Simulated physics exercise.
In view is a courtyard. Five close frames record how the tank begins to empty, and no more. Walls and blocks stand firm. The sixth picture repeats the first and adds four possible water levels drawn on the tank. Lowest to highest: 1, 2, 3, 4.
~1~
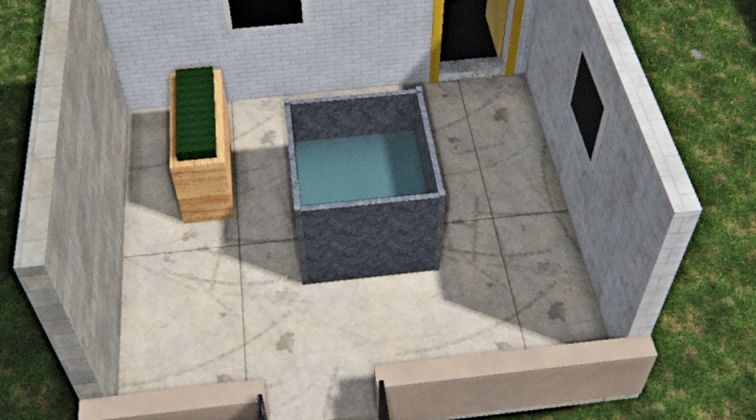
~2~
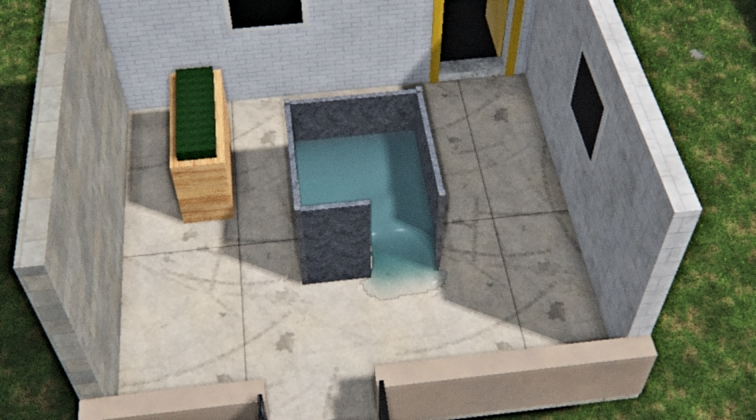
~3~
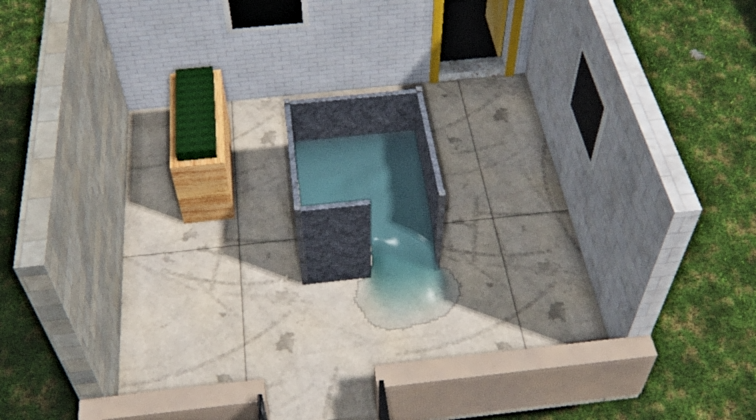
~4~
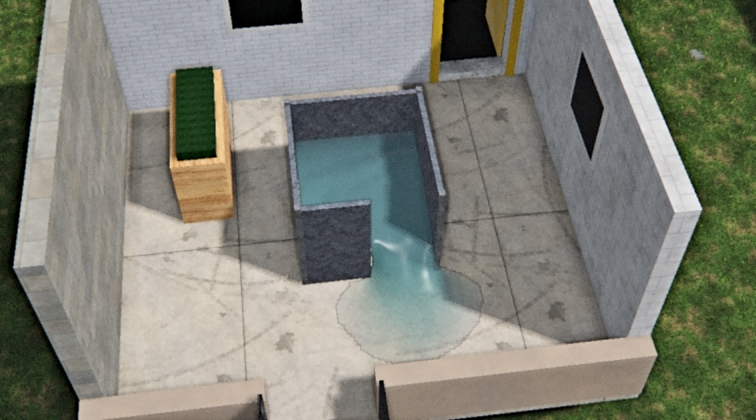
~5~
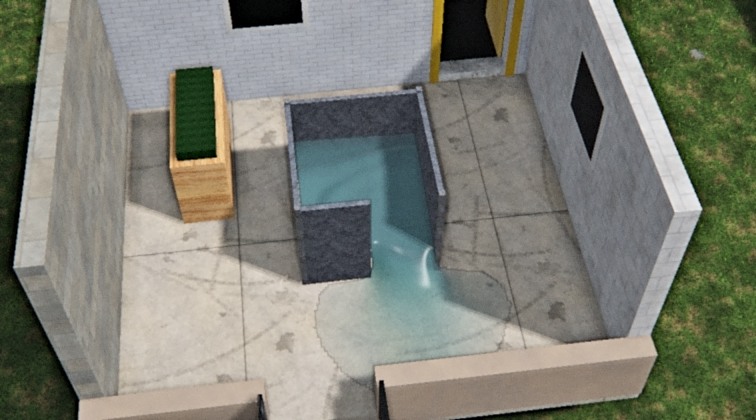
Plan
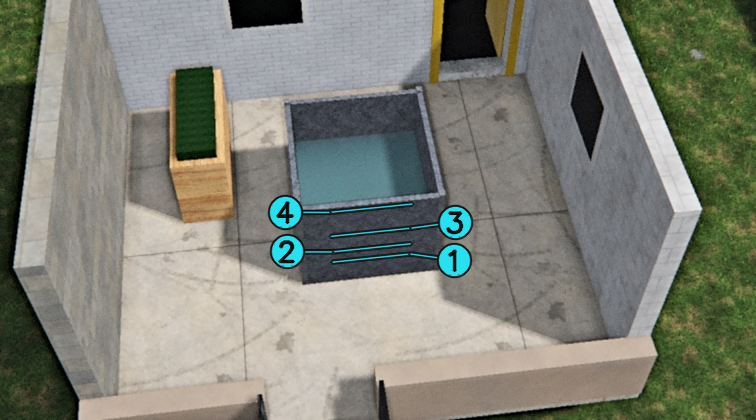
Water sat still in a dark square tank in a walled courtyard until part of the front wall vanished, then it poured through the gap and spread across the paving toward the open gate.
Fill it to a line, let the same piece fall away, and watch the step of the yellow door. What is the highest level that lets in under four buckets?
3.
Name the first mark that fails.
That would be 4.
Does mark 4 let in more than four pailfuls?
Yes.
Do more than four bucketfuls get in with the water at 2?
No.
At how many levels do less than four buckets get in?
Three of the four.
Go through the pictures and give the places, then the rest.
In the first picture, water in the tank at rest, its middle at (362, 183); foot of the yellow doorway at (471, 78); open gate at (319, 370).
In the second picture, 1 % of the ground under water, visible out to (439, 278).
In the third picture, 3 % of the ground under water, visible out to (387, 320).
In the fourth picture, 7 % of the ground under water, visible out to (457, 311).
In the fifth picture, 12 % of the ground under water, visible out to (473, 310).
In cyan, 1 at (371, 258); 2 at (371, 247); 3 at (371, 232); 4 at (371, 208); from the bottom up 1, 2, 3, 4.
With 1, nothing gets over.
With 2, nothing gets over.
With 3, a bucket or two gets in.
With 4, about 11 bucketfuls get in.
